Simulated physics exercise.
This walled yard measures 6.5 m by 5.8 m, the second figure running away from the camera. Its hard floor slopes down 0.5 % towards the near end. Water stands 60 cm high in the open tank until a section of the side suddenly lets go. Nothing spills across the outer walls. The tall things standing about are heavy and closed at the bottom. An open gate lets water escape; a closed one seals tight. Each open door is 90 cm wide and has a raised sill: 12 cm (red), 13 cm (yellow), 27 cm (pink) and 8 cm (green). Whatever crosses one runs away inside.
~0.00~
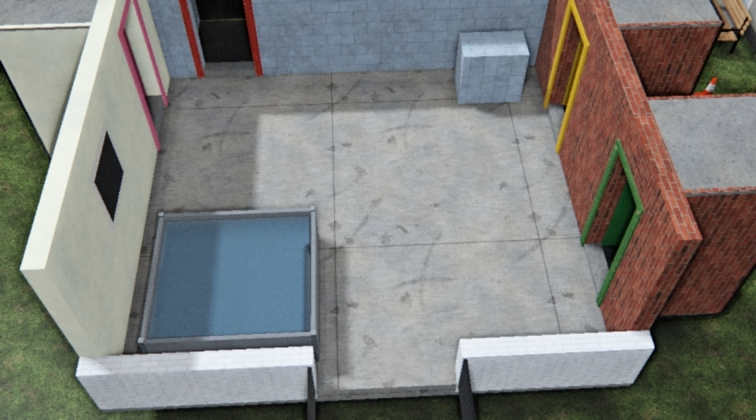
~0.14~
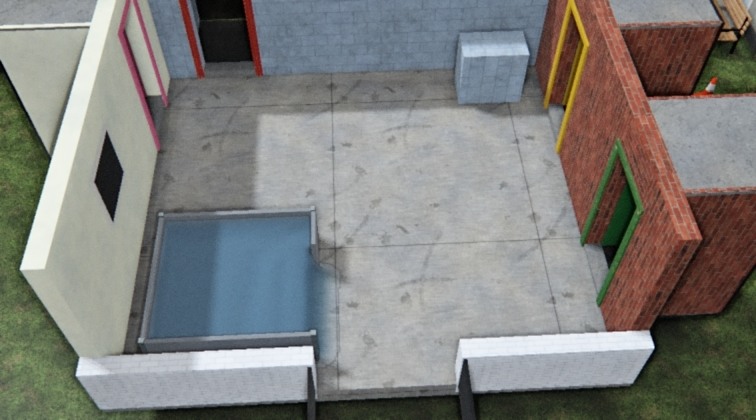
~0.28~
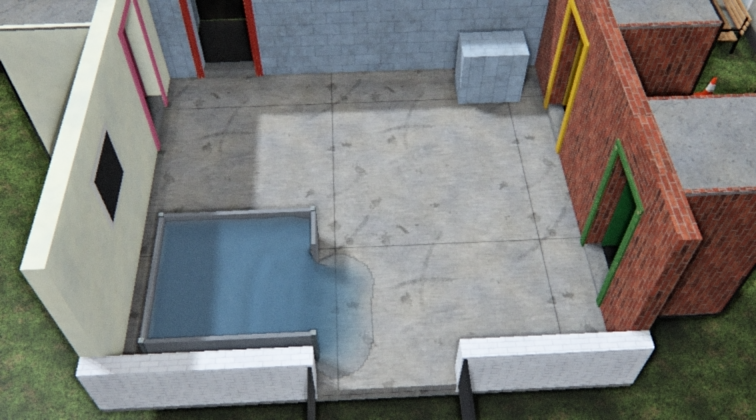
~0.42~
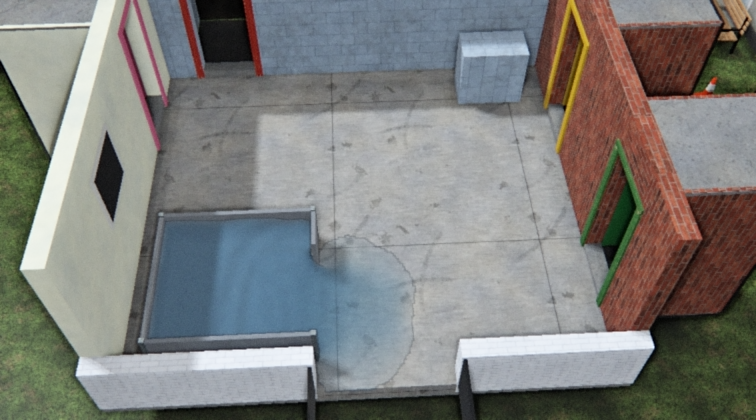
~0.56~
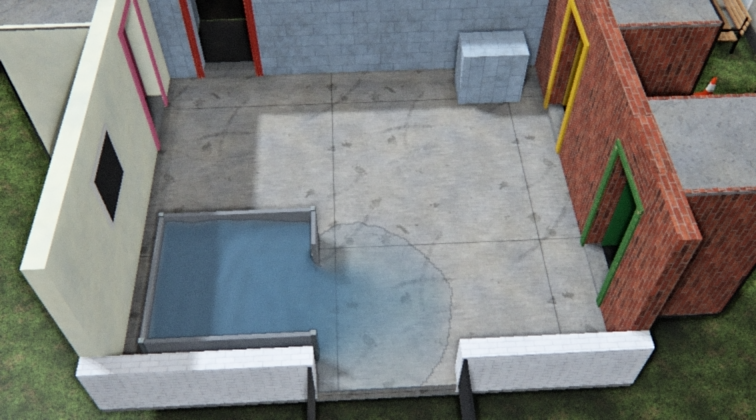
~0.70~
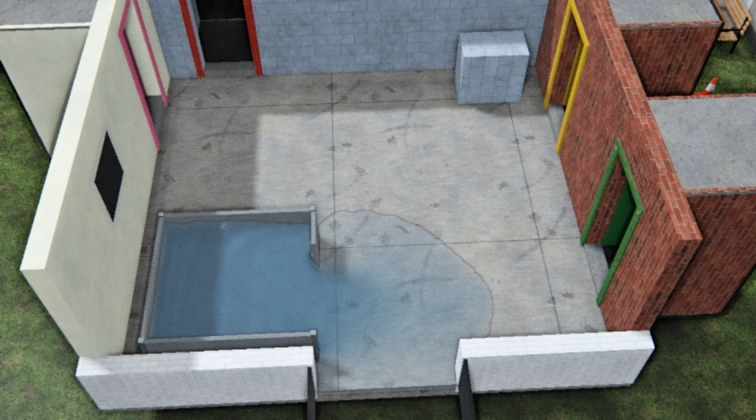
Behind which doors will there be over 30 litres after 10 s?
Within that time: At the red door it keeps below the limit; at the yellow door it keeps below the limit; at the pink door it stays under the limit; at the green door it exceeds the limit.
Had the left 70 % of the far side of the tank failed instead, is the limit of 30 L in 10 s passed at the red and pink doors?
Against that limit: Red over, pink not over.
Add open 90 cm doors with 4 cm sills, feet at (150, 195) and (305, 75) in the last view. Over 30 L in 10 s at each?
In that order: Not over, under.
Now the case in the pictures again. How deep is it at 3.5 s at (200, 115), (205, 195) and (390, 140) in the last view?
Roughly 0, 0 and 0 cm, in turn.
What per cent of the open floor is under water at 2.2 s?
Near 35 per cent is wet.
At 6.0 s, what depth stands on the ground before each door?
In cm: Red 0, yellow 9, pink 0, green 12.
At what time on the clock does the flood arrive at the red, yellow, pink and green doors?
Red 6.5 s, yellow 2.6 s, pink 8.0 s, green 1.2 s.
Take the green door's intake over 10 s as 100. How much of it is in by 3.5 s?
About 70 per cent.
After 1.4 s water covers 30 % of the floor and is deepest (30 cm) near (329, 324); red door not reached, yellow door not reached, pink door not reached, green door 11 cm at the sill, 2 L in.
After 2.2 s water covers 35 % of the floor and is deepest (36 cm) near (604, 359); red door not reached, yellow door not reached, pink door not reached, green door 23 cm at the sill, 54 L in.
After 3.5 s water covers 40 % of the floor and is deepest (24 cm) near (563, 361); red door not reached, yellow door 8 cm at the sill, 0 L in, pink door not reached, green door 20 cm at the sill, 144 L in.
After 6.0 s water covers 60 % of the floor and is deepest (16 cm) near (529, 72); red door not reached, yellow door 9 cm at the sill, 0 L in, pink door not reached, green door 12 cm at the sill, 199 L in.
After 10.0 s water covers 90 % of the floor and is deepest (8 cm) near (179, 91); red door 3 cm at the sill, 0 L in, yellow door 7 cm at the sill, 0 L in, pink door 8 cm at the sill, 0 L in, green door 5 cm at the sill, 208 L in.
